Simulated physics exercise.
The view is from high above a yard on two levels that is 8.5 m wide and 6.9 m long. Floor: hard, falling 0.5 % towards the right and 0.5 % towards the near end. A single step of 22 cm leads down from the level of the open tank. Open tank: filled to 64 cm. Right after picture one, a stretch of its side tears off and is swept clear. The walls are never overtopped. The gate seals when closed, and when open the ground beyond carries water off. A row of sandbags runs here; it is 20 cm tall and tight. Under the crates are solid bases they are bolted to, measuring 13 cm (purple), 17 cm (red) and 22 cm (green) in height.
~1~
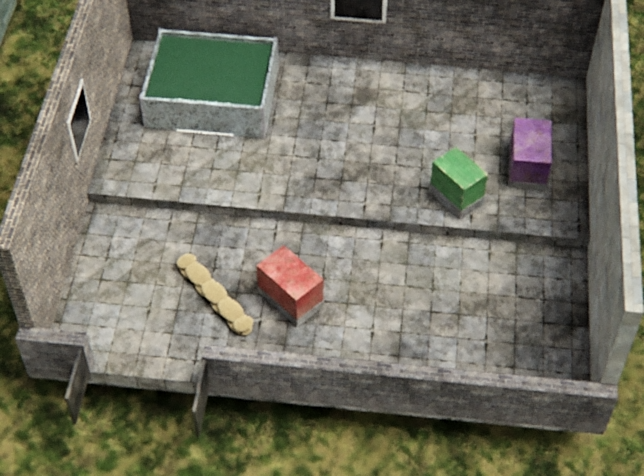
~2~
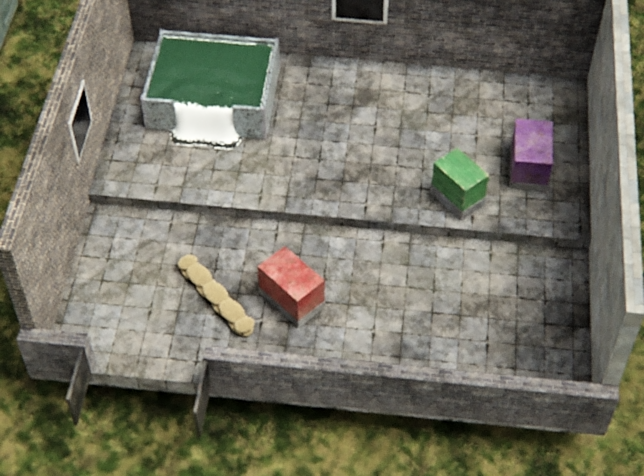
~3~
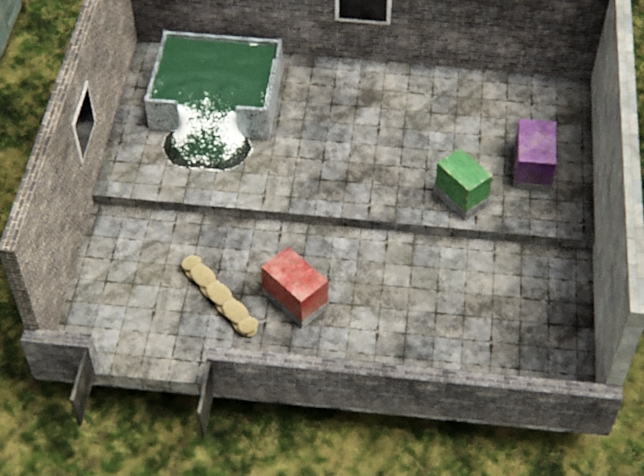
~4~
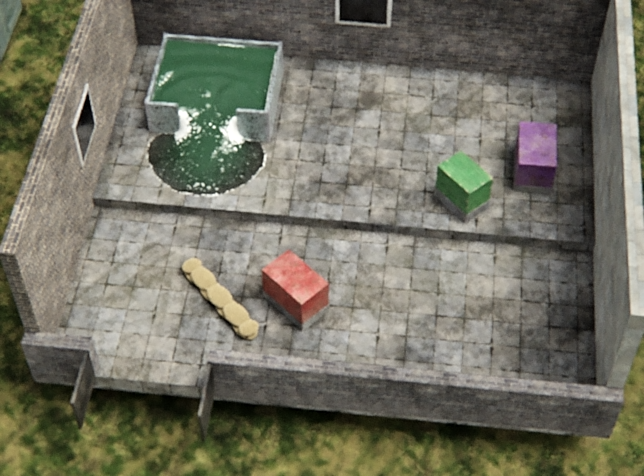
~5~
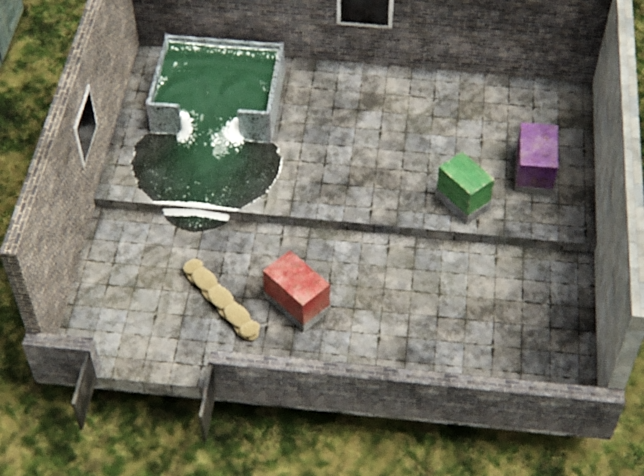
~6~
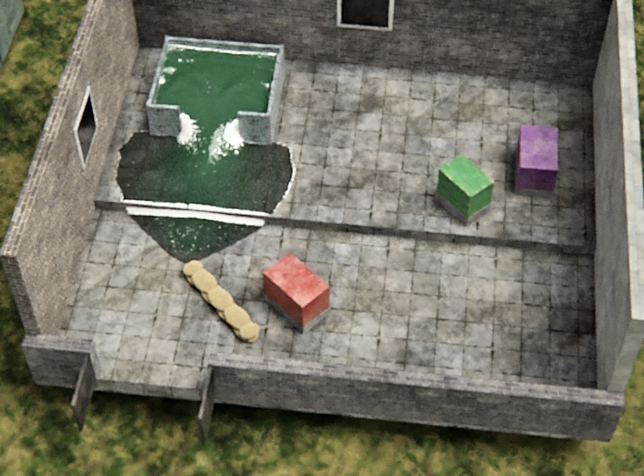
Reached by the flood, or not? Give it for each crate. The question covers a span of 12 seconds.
In the end the purple crate stays clear; the red crate gets damp; the green crate stays clear.
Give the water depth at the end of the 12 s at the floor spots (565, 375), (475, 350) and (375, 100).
Depths: About 8, 6 and 0 centimetres.
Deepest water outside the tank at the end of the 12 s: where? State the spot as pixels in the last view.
It's at about (584, 415) in the last picture.
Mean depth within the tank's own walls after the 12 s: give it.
I'd put the average depth near 6 cm.
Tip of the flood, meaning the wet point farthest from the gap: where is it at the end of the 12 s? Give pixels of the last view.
Near (596, 416).
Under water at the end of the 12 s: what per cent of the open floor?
Wet share: Near 55 percent.
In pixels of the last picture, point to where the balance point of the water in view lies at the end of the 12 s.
Its balance point lies near (348, 277).
A moment later water covers 20 % of the floor and is deepest (30 cm) near (213, 148); purple plinth not reached, red plinth reached, green plinth not reached.
Soon after water covers 30 % of the floor and is deepest (43 cm) near (63, 361); purple plinth not reached, red plinth reached, green plinth not reached.
Next water covers 40 % of the floor and is deepest (22 cm) near (63, 361); purple plinth not reached, red plinth reached, green plinth not reached.
Later on water covers 55 % of the floor and is deepest (12 cm) near (593, 257); purple plinth not reached, red plinth reached, green plinth not reached.
At the end water covers 55 % of the floor and is deepest (11 cm) near (584, 415); highest at the purple plinth 0 cm, highest at the red plinth 22 cm, highest at the green plinth 1 cm.
